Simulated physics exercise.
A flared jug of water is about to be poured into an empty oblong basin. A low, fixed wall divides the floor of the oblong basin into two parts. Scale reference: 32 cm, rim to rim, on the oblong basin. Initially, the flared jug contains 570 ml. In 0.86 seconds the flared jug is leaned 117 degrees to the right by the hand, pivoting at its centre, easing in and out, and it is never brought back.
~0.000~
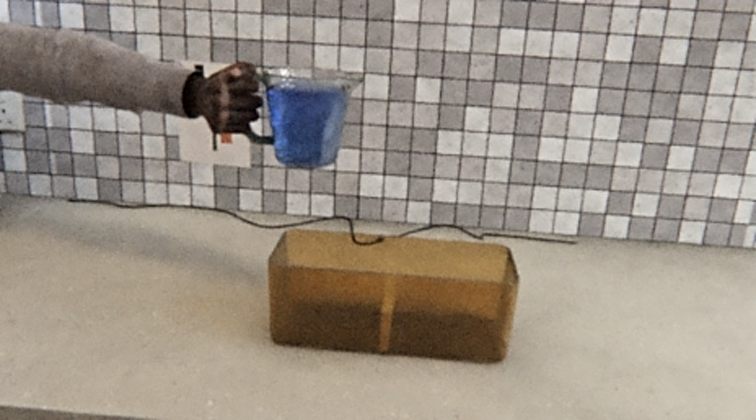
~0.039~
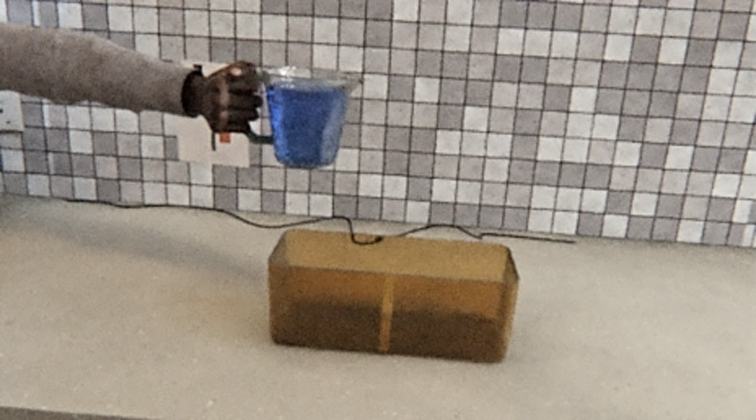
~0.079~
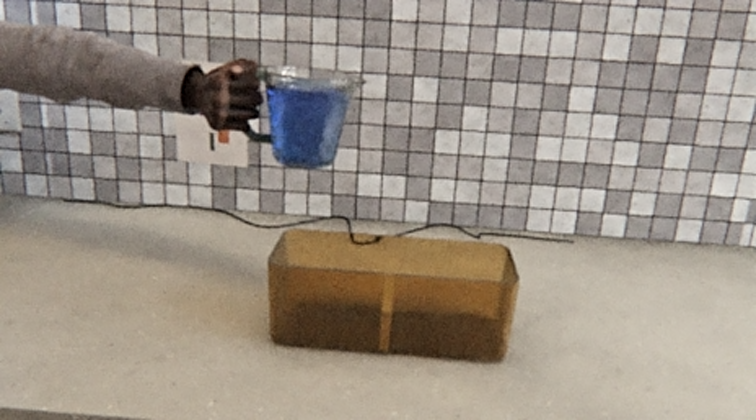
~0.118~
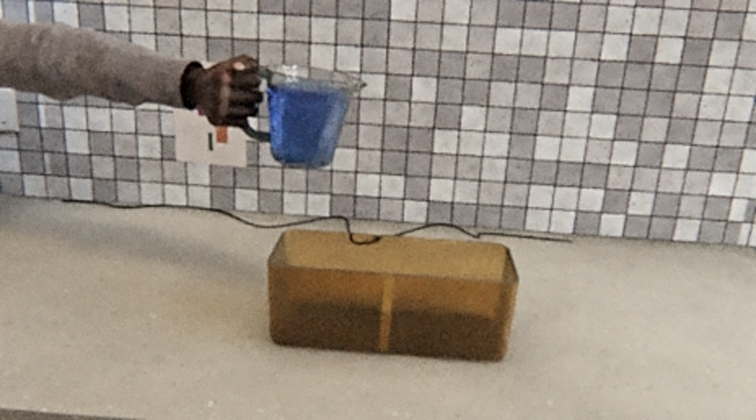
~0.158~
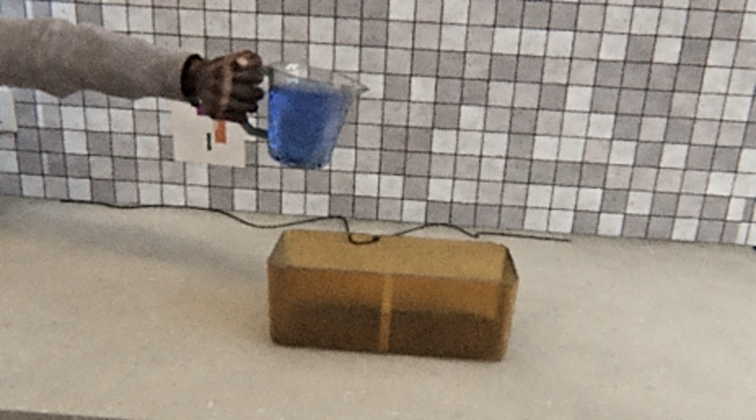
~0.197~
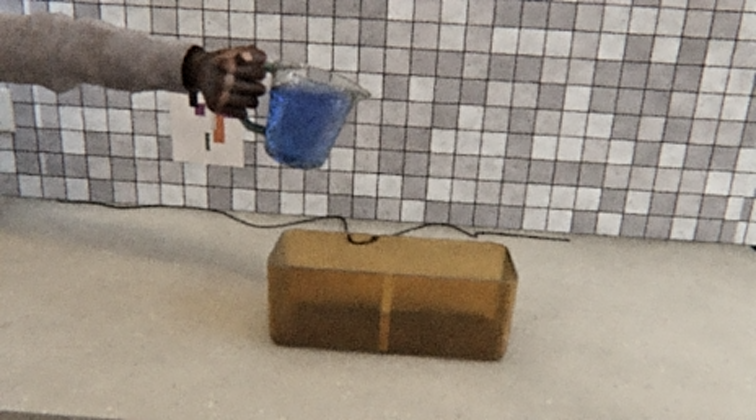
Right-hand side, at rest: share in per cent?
65 per cent.
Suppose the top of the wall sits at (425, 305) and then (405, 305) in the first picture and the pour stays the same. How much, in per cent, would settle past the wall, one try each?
I'd put it at about 15 per cent for the first and about 40 per cent for the second.
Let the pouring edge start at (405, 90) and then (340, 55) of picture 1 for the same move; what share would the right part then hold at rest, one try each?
90 then 30 %.
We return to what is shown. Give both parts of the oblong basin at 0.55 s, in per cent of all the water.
Roughly 0 sits left and 8 sits right.
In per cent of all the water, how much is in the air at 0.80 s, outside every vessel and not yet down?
Estimate: About 18 in a hundred.
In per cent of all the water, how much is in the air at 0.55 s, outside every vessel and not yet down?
Share: Roughly 30 per cent.
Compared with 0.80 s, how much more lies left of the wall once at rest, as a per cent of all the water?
It comes to near 18 per cent.
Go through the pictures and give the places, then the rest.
In the first frame, it leans 0°; its right rim is at (365, 78); the water meets the walls at (269, 84) and (349, 89); the oblong basin's rim runs from (277, 247) to (514, 265); the wall's top is at (388, 293).
In the second frame, it leans 1°; its right rim is at (366, 79); the water meets the walls at (269, 83) and (350, 89).
In the third frame, it leans 2°; its right rim is at (366, 81); the water meets the walls at (270, 83) and (350, 90).
In the fourth frame, it leans 5°; its right rim is at (368, 84); the water meets the walls at (272, 83) and (351, 91).
In the fifth frame, it leans 10°; its right rim is at (370, 89); the water meets the walls at (273, 83) and (354, 92).
In the sixth frame, it leans 15°; its right rim is at (372, 94); the water meets the walls at (275, 85) and (358, 95).
Then, 0.55 s in, the tilt is 83° and 61 per cent is still to pour, 0 is left of the wall and 8 right of it.
Then, 0.80 s in, the tilt is 116° and 6 per cent is still to pour, 16 is left of the wall and 60 right of it.
Then, 1.07 s in, the tilt is 117° and 0 per cent is still to pour, 33 is left of the wall and 65 right of it.
Then, 1.36 s in, the tilt is 117° and 0 per cent is still to pour, 33 is left of the wall and 65 right of it.
Finally, 33 per cent lies left of the wall, 65 right of it and 2 outside.
